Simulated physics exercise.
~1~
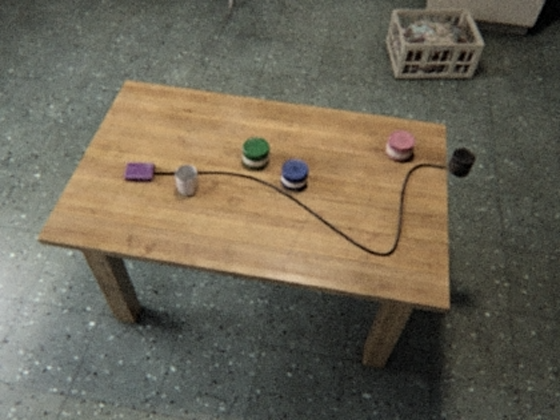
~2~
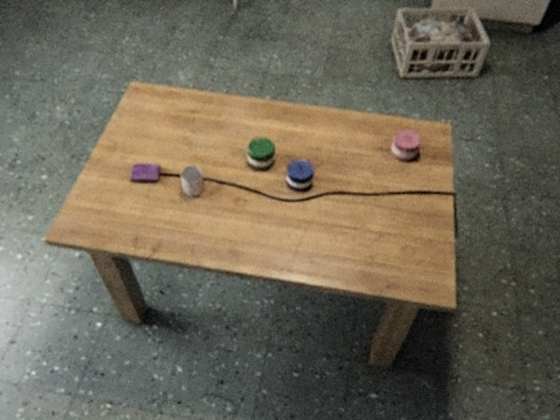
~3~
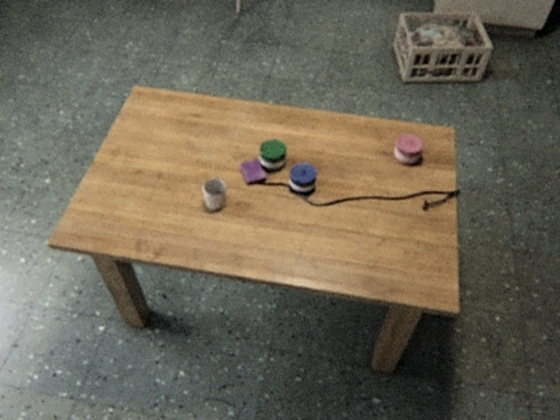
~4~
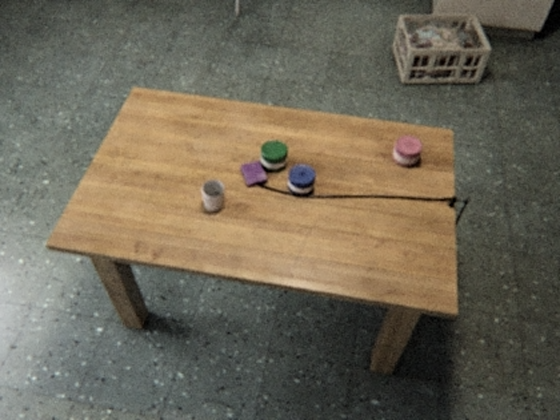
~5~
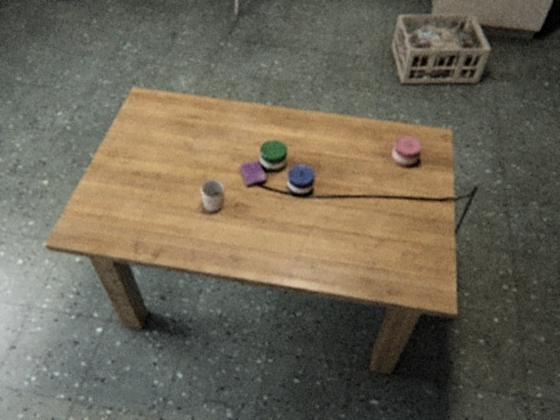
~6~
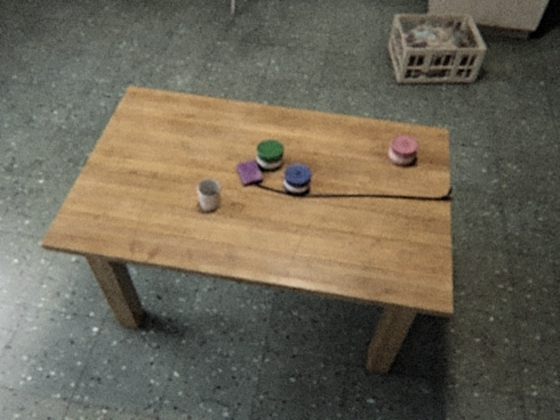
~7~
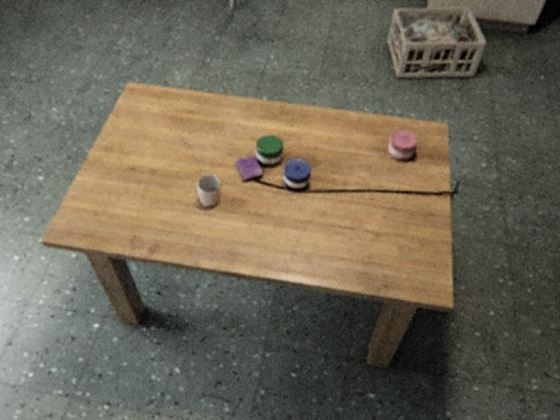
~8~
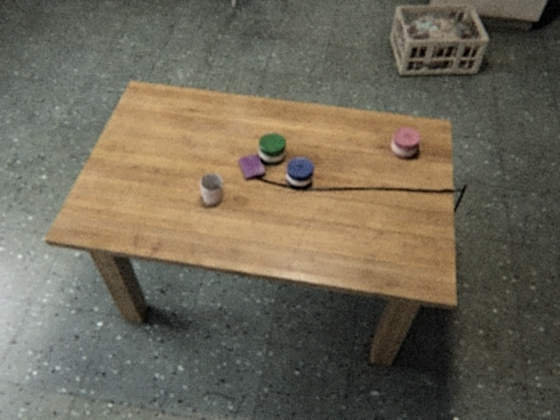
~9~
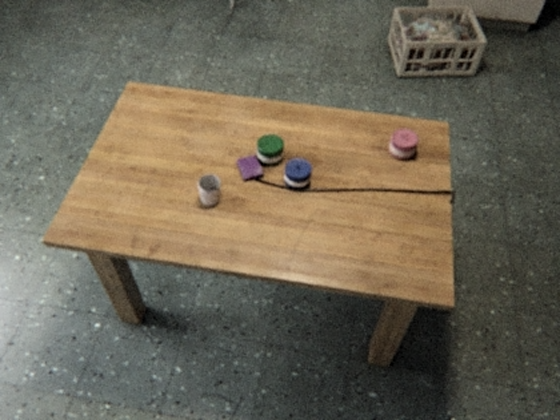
On a wooden table, a black speaker dropped off the right side and its cable dragged the purple phone far to the right, nudging the white cup and green canister along, before everything settled with the cable hanging over the edge.
